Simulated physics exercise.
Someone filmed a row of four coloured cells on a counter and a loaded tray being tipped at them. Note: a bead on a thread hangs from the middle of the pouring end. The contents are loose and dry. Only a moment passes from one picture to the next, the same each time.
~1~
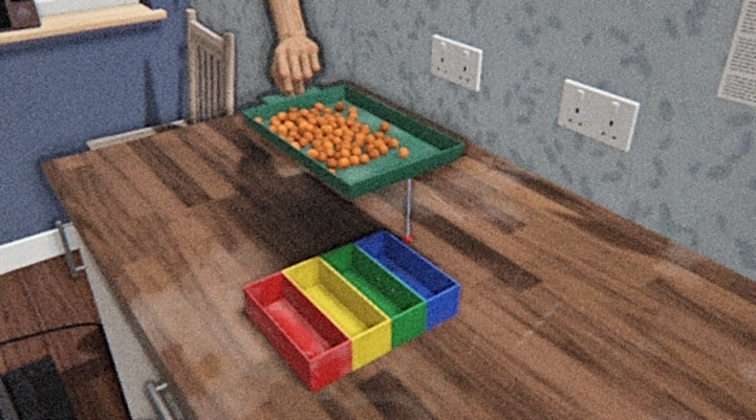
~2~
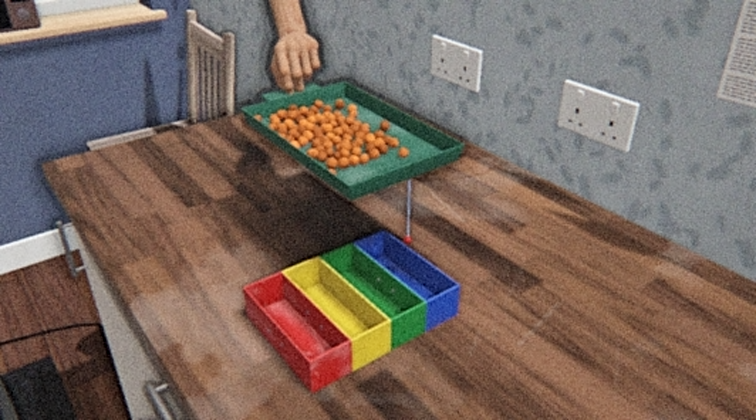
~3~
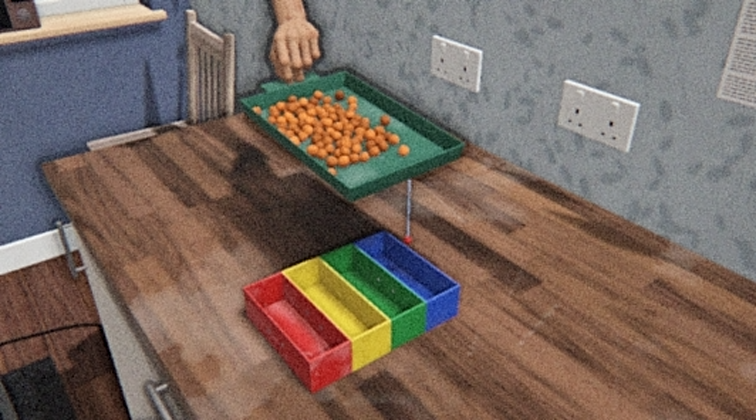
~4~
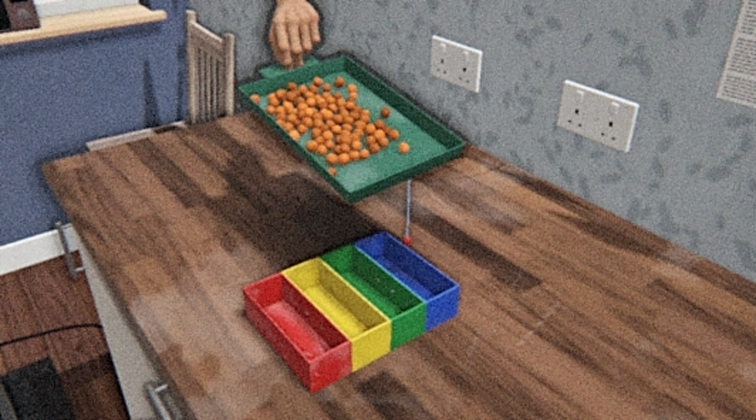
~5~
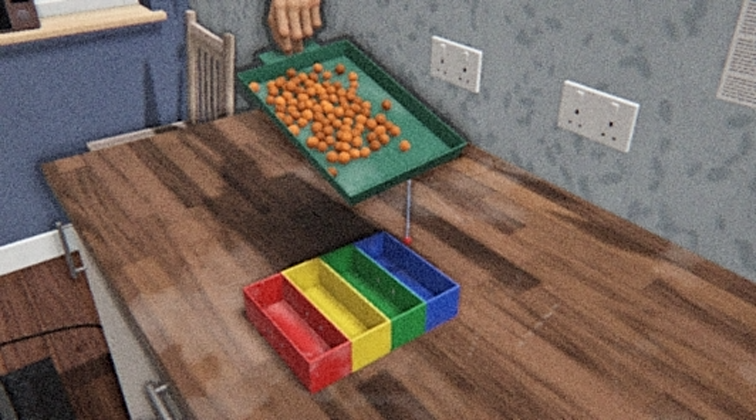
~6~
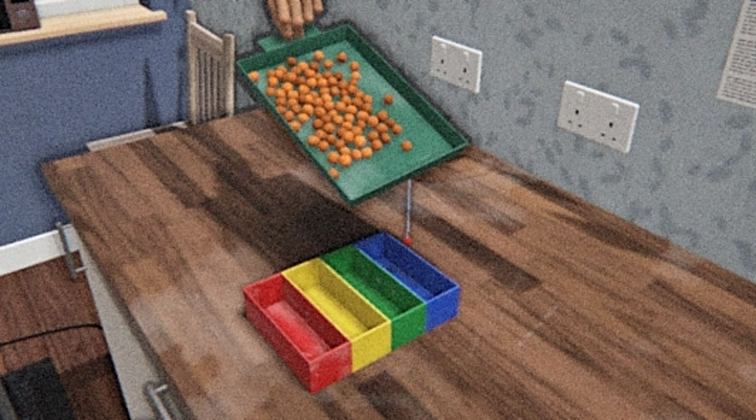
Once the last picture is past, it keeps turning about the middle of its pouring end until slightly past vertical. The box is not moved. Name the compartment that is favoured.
Green.
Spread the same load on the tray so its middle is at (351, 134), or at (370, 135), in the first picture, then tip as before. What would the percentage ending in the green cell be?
Shares: 50 % for the first, 50 % for the second.
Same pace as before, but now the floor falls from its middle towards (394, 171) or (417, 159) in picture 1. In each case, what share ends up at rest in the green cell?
About 20 %, then 0 %.
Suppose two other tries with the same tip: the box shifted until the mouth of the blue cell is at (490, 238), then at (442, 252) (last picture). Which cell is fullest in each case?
Going by the two tries in order: Red, then the cell in yellow.
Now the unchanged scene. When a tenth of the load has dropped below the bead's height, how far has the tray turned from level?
Around 110° at that moment.
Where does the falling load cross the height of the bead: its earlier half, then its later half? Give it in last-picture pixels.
I'd say close to (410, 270) at first and close to (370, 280) later on.
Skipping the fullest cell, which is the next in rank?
Ranked number two: Blue.
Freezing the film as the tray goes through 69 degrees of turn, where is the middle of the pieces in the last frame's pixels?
Look about (366, 146) in the last picture.
Soon after the last picture, tray tipped steeply; all on the tray.
A little later, tray tipped past a quarter turn; most on the tray; a small part in the blue cell; a stray few in the green cell; a small part falling or outside the box.
Later still, tray tipped past a quarter turn; about half in the green cell; about a quarter in the blue cell; about a quarter in the yellow cell; a small part falling or outside the box.
At rest, tray tipped past a quarter turn; about half in the green cell; about a quarter in the blue cell; about a quarter in the yellow cell; none in the red cell; a small part outside the box.
